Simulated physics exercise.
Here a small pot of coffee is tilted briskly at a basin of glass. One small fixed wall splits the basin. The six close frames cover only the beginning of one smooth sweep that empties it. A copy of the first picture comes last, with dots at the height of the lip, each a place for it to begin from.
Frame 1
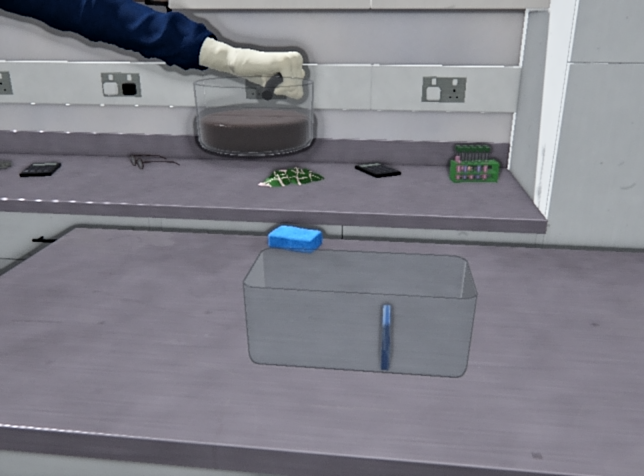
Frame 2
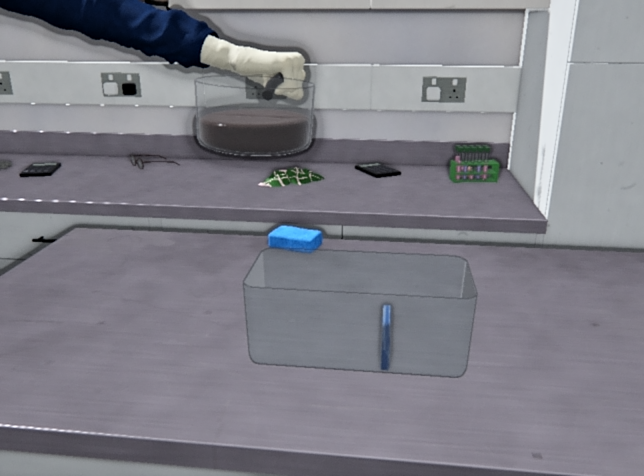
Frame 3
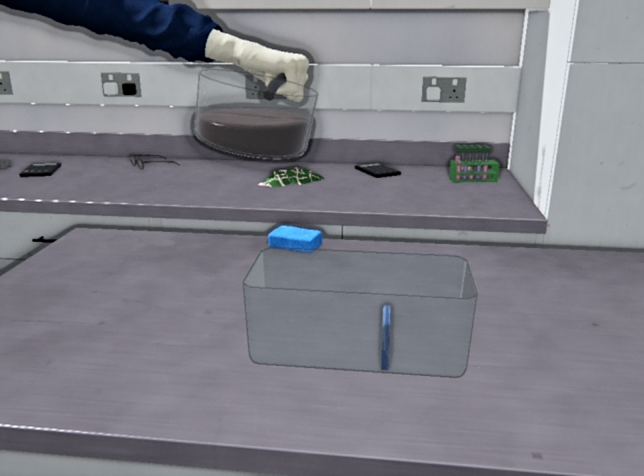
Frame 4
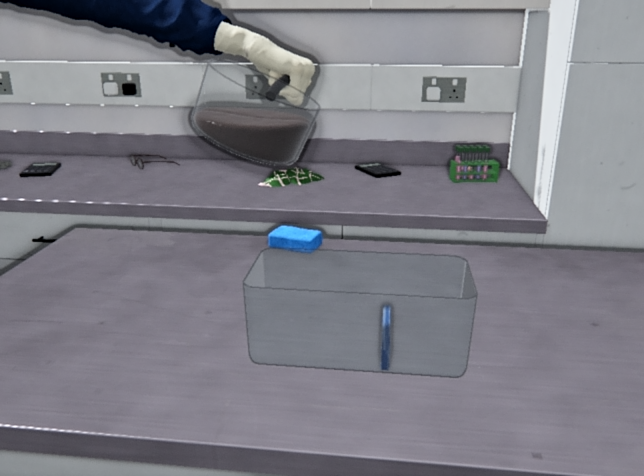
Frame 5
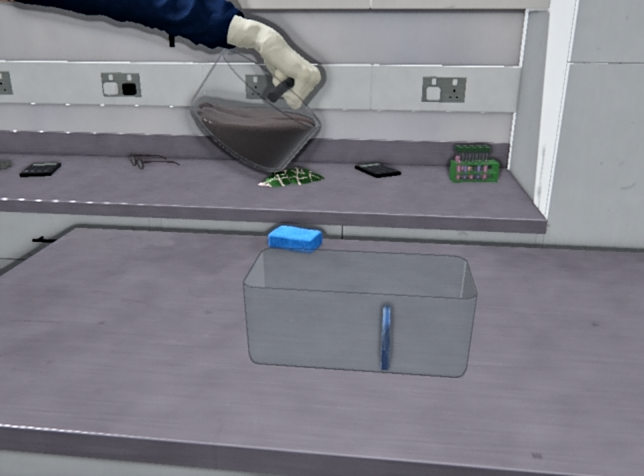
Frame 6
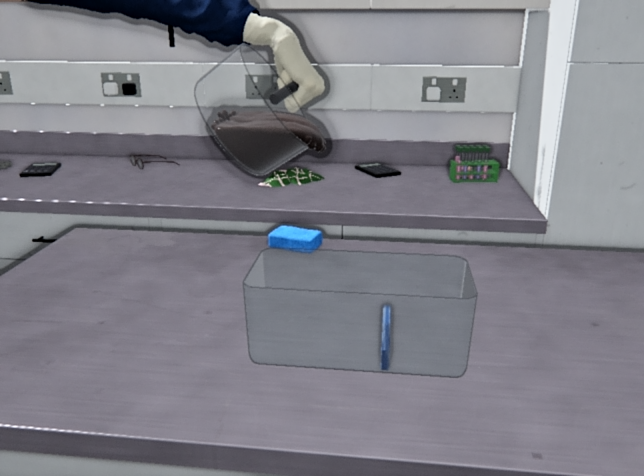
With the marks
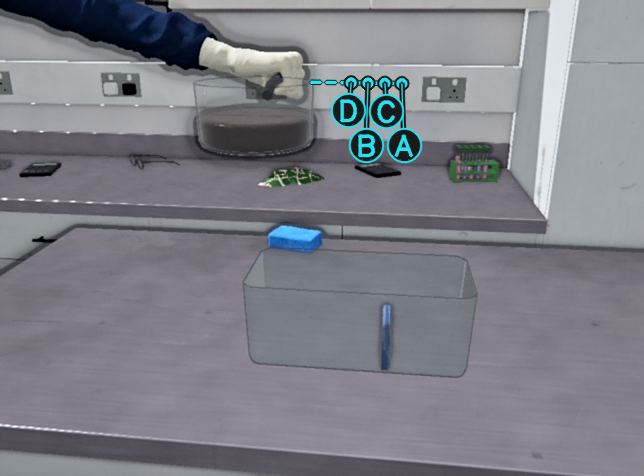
At first, a gloved hand holds a clear container of dark liquid upright above the rear counter, beyond an empty see-through basin with a blue block behind it. The hand then tilts the container to the right, slightly and then steeply, until the liquid just passes over its lip.
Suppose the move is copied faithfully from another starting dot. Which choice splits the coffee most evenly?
Take D.
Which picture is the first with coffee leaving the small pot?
In picture 6.
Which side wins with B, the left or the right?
More ends on the right.
On the marked copy, A at (401, 83); B at (368, 83); C at (384, 83); D at (351, 82).
For dot A, about 25 % ends left of the wall and 73 % right of it.
For dot B, about 22 % ends left of the wall and 77 % right of it.
For dot C, about 18 % ends left of the wall and 79 % right of it; 3 % is lost outside.
For dot D, about 52 % ends left of the wall and 46 % right of it.
